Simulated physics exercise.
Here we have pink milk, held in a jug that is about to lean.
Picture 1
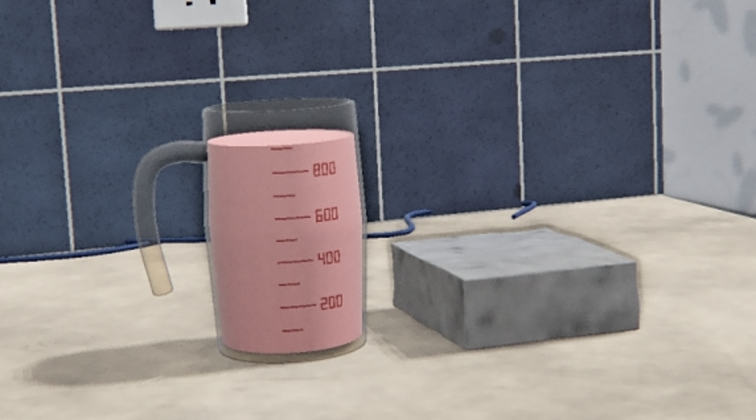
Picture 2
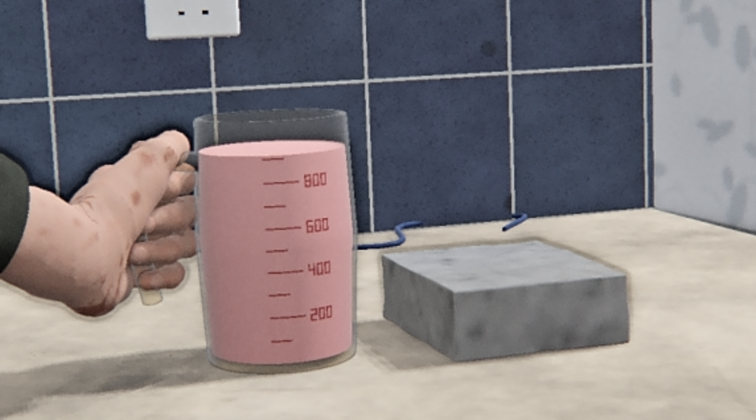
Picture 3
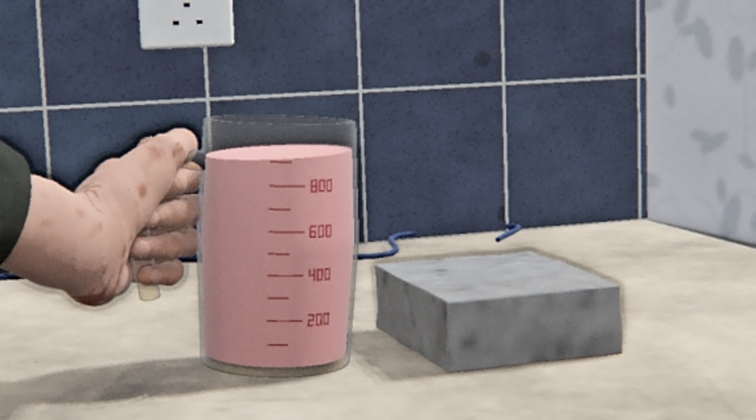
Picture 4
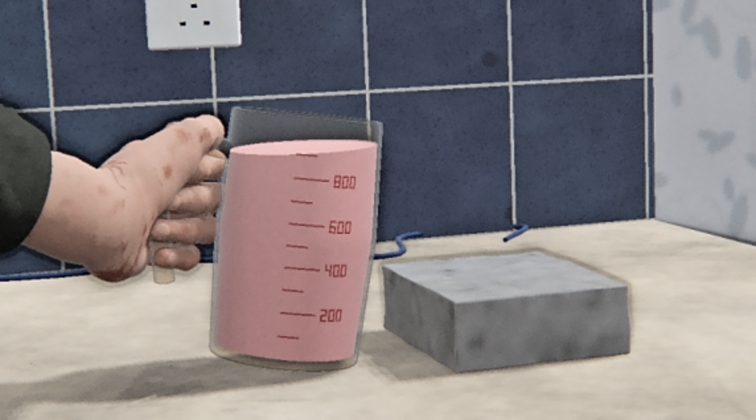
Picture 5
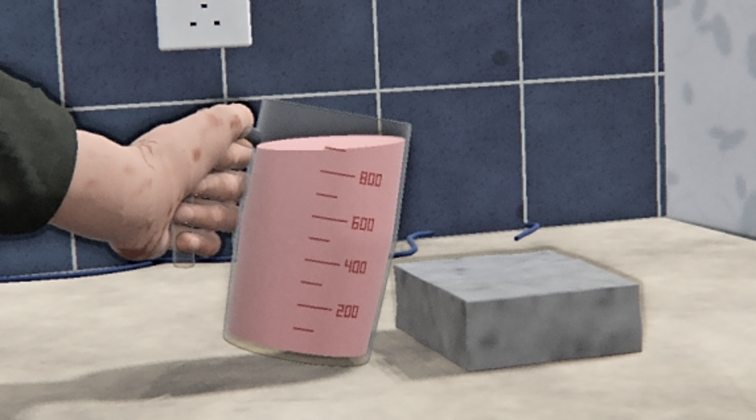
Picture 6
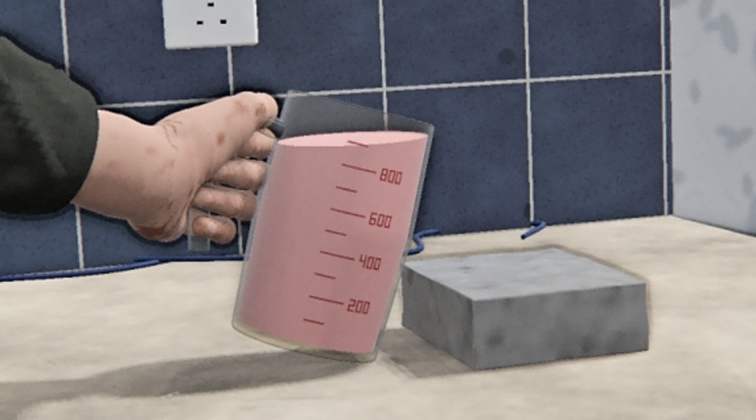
A clear measuring jug nearly full of pink milk stands on a pale, mottled worktop, seen from the front at close range against dark blue wall tiles. A grey brick lies to its right, with a white socket and a blue cord behind. A dark-sleeved hand grips the handle from the left and tilts the jug rightwards on its foot, while the view shifts slightly.
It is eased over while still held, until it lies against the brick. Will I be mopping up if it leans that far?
Yes, you will.
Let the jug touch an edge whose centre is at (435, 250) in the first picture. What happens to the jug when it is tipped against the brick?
Outcome: Overflow.
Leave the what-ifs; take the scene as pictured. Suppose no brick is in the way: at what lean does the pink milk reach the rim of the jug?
Angle: Near 25°.
Soon after, the jug leans by about 25°; nothing has left it.
Later, the jug leans by about 35°; some has gone over its rim; nearly all of the pink milk is inside.
In the end, the jug leans by about 40°, against the brick; some has gone over its rim; nearly all of the pink milk is inside.
